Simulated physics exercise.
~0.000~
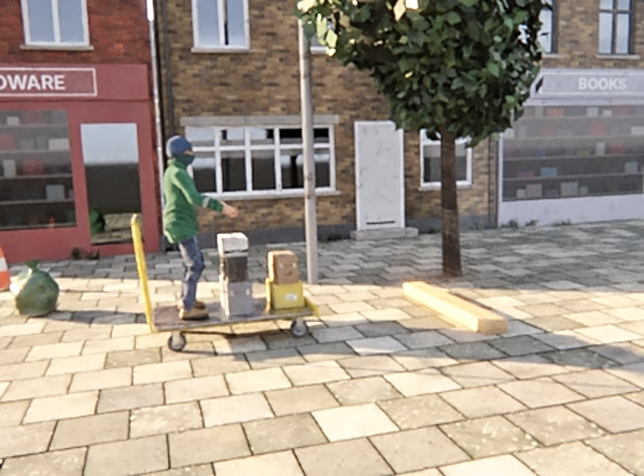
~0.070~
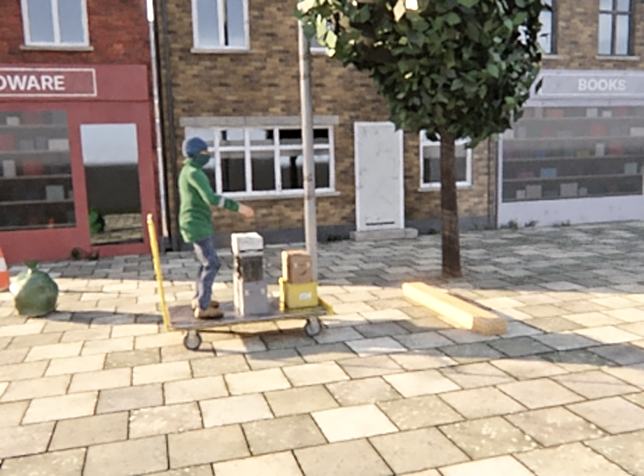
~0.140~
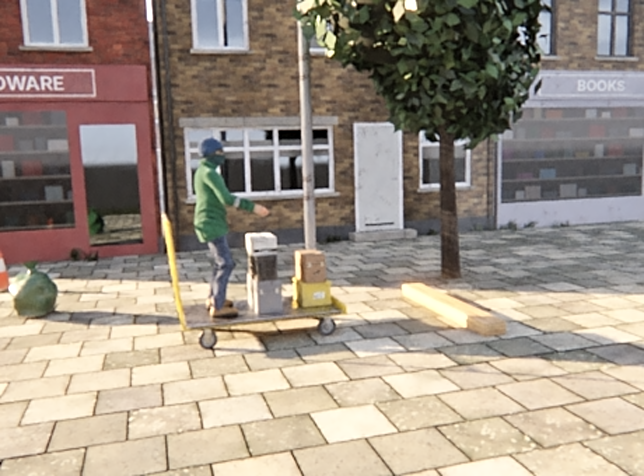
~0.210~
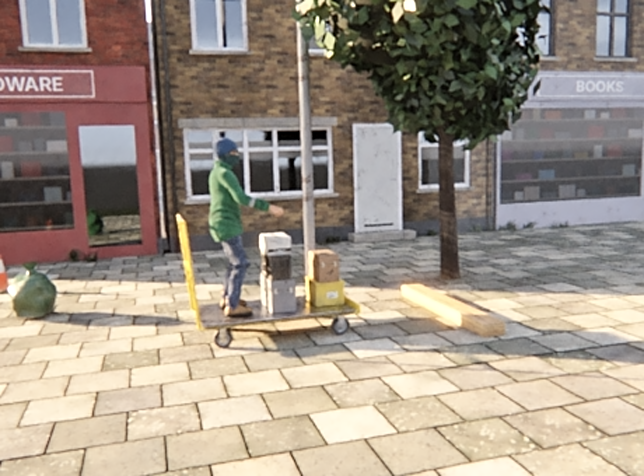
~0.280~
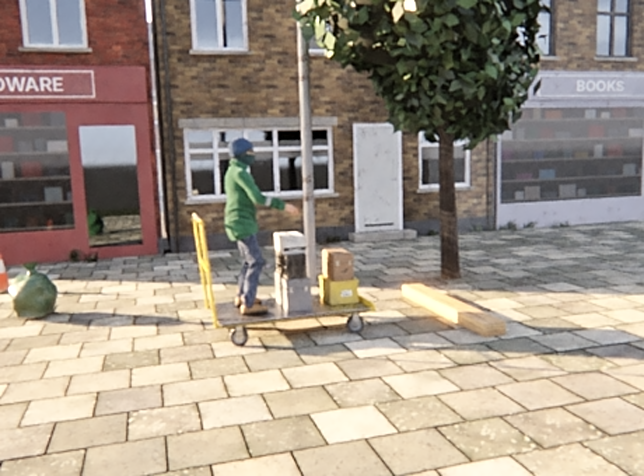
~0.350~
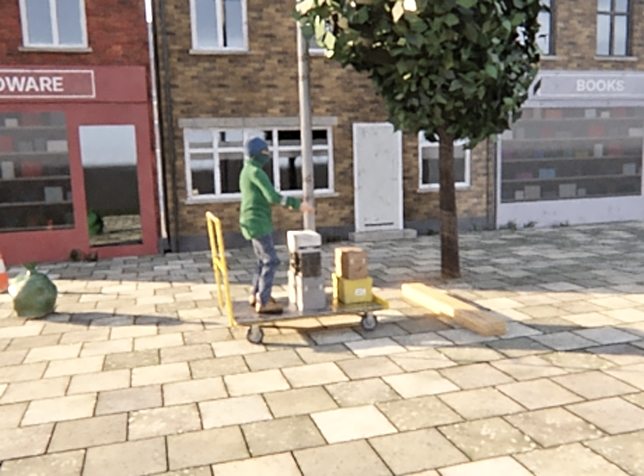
A person in a green top rides a cart loaded with boxes rightward across the paving.
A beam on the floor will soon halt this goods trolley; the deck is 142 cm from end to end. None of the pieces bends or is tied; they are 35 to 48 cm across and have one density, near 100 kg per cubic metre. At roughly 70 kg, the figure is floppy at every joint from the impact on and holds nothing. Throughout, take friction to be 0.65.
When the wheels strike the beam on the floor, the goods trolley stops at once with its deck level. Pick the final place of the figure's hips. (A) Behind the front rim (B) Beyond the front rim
The answer is A.
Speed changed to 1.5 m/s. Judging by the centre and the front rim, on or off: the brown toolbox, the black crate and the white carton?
So the brown drops off, the black drops off, and the white drops off.
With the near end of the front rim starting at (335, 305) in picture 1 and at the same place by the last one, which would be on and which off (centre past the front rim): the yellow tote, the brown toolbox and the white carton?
Result: Yellow kept; brown lost; white lost.
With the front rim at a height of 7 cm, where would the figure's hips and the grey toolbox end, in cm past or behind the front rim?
Hips 60 behind, grey 40 behind.
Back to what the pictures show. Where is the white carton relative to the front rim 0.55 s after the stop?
Roughly 80 cm beyond the front rim.
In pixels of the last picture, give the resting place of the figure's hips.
(397, 251).
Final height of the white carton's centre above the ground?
About 10 cm above the ground.
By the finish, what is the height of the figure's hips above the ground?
The hips come to rest around 70 centimetres up.
The wheels strike at 0.75 s.
After 1.30 s the figure's hips are 58 cm behind the rim, near (393, 249) in the last picture's view.
After 1.75 s the figure's hips are 52 cm behind the rim, near (399, 252) in the last picture's view.
At rest, 3.7 s, past the rim, white carton, brown toolbox and black crate; behind it, yellow tote, grey toolbox and the figure's hips.
